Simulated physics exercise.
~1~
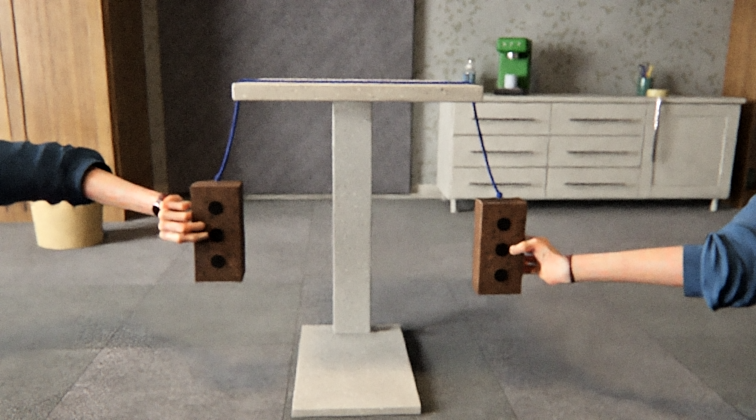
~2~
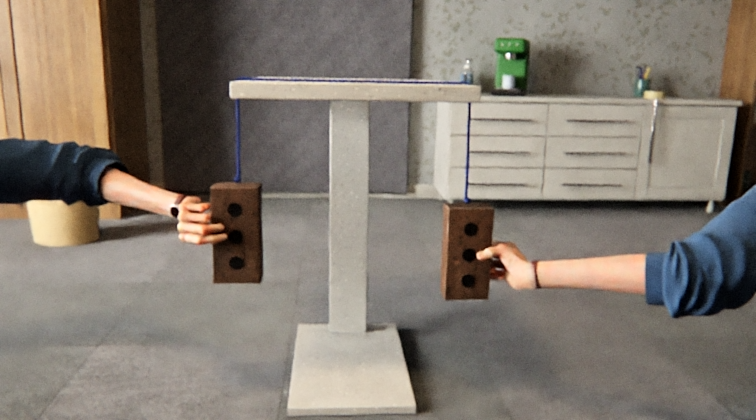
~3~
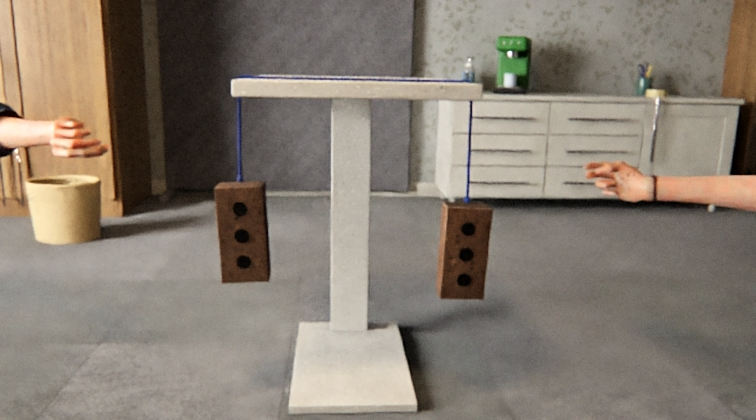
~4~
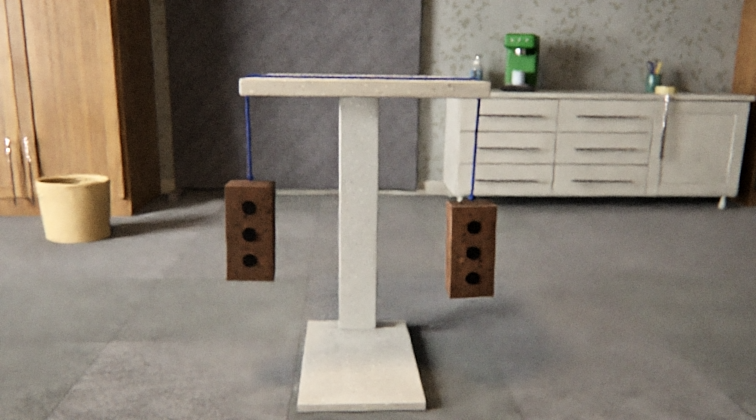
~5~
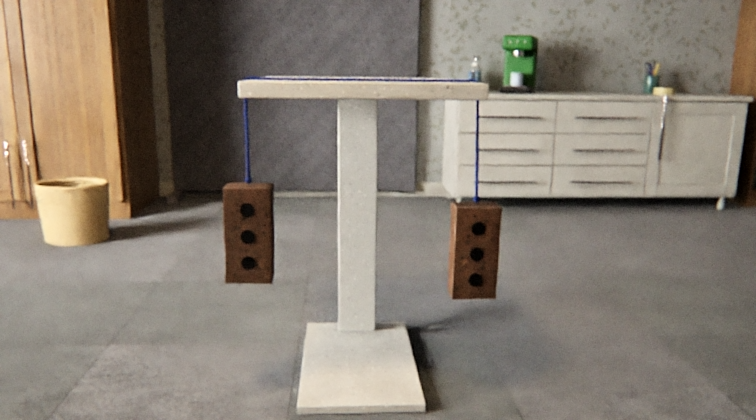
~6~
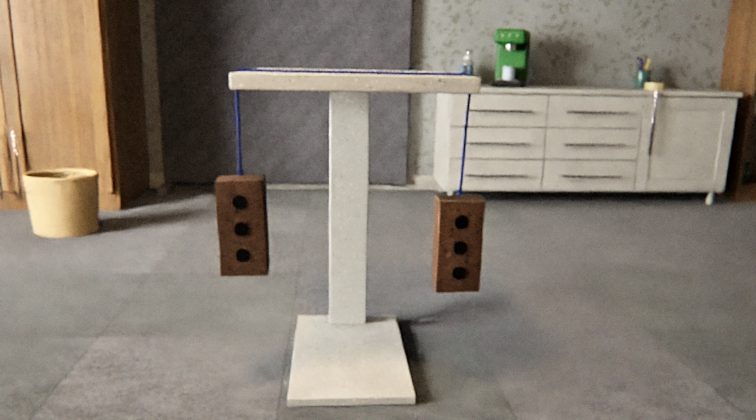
Two dark bricks, tied to the ends of a blue string laid across a pale side table, were steadied by a hand on each side, then released as the hands drew away, and they stayed hanging at the same heights, the left slightly higher.
